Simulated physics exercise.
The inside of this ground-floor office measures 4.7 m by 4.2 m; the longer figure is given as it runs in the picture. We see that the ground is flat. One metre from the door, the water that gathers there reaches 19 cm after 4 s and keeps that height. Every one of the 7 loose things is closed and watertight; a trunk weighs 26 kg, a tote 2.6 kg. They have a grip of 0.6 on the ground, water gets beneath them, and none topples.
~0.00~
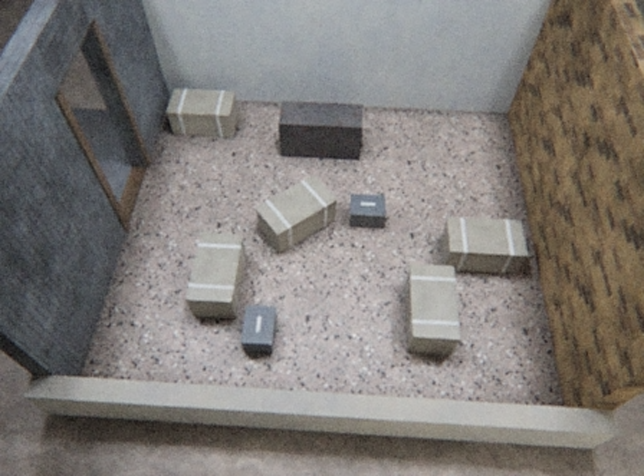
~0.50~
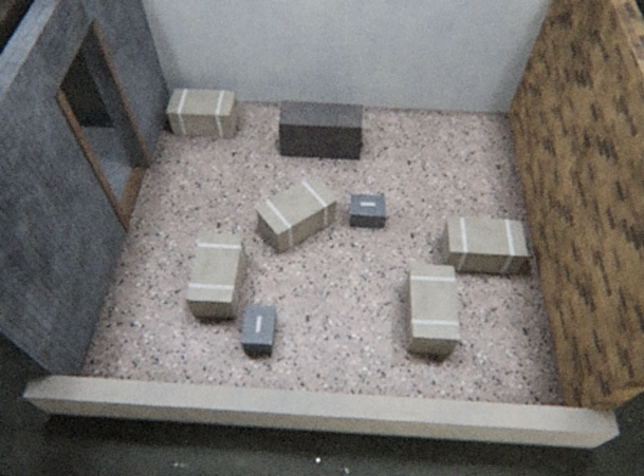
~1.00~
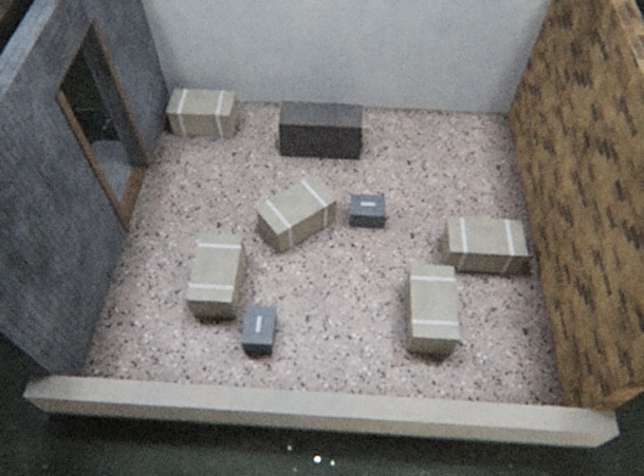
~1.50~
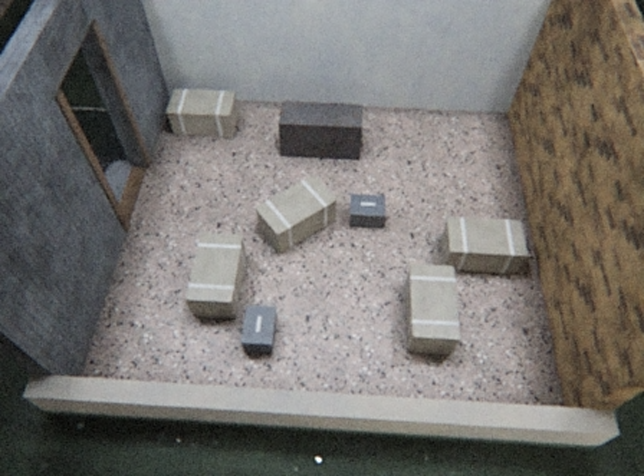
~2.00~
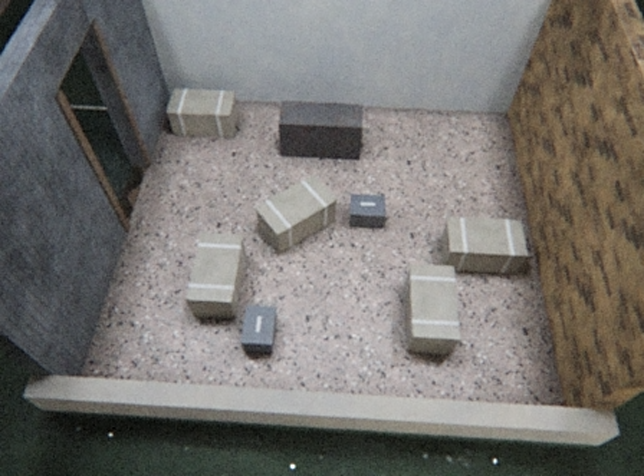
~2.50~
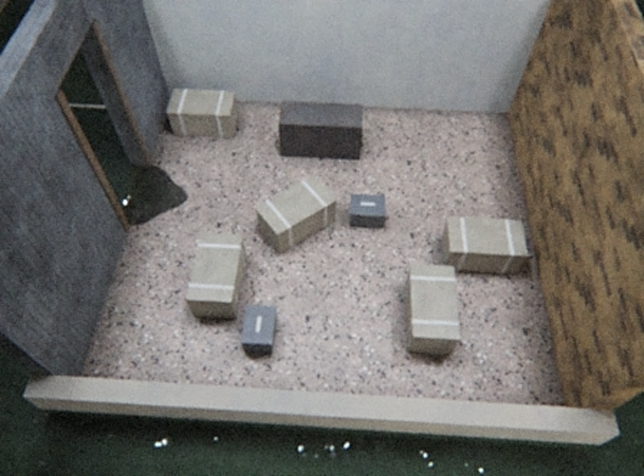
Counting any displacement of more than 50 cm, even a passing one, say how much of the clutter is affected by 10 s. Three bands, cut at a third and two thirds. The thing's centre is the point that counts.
I bet the count comes out low.
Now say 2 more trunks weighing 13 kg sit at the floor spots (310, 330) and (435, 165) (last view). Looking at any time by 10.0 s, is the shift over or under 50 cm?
The first: Falls below it. The second: Exceeds it.
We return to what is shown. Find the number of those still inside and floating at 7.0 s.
0.
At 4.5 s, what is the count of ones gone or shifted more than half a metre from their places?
0.
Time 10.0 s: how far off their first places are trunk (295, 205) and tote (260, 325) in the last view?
Respectively 20 and 30 cm.
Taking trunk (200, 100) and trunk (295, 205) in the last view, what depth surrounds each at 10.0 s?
Roughly 5 and 5 cm.
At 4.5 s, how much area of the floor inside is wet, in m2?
Near 4.5 m2 in all.
After 3.5 s 0 of 7 are over 50 cm from their spots; 0 afloat.
After 4.5 s 0 of 7 are over 50 cm from their spots; 0 afloat.
After 7.0 s 0 of 7 are over 50 cm from their spots; 0 afloat.
After 10.0 s 0 of 7 are over 50 cm from their spots, and 0 have been at some point; 2 afloat.
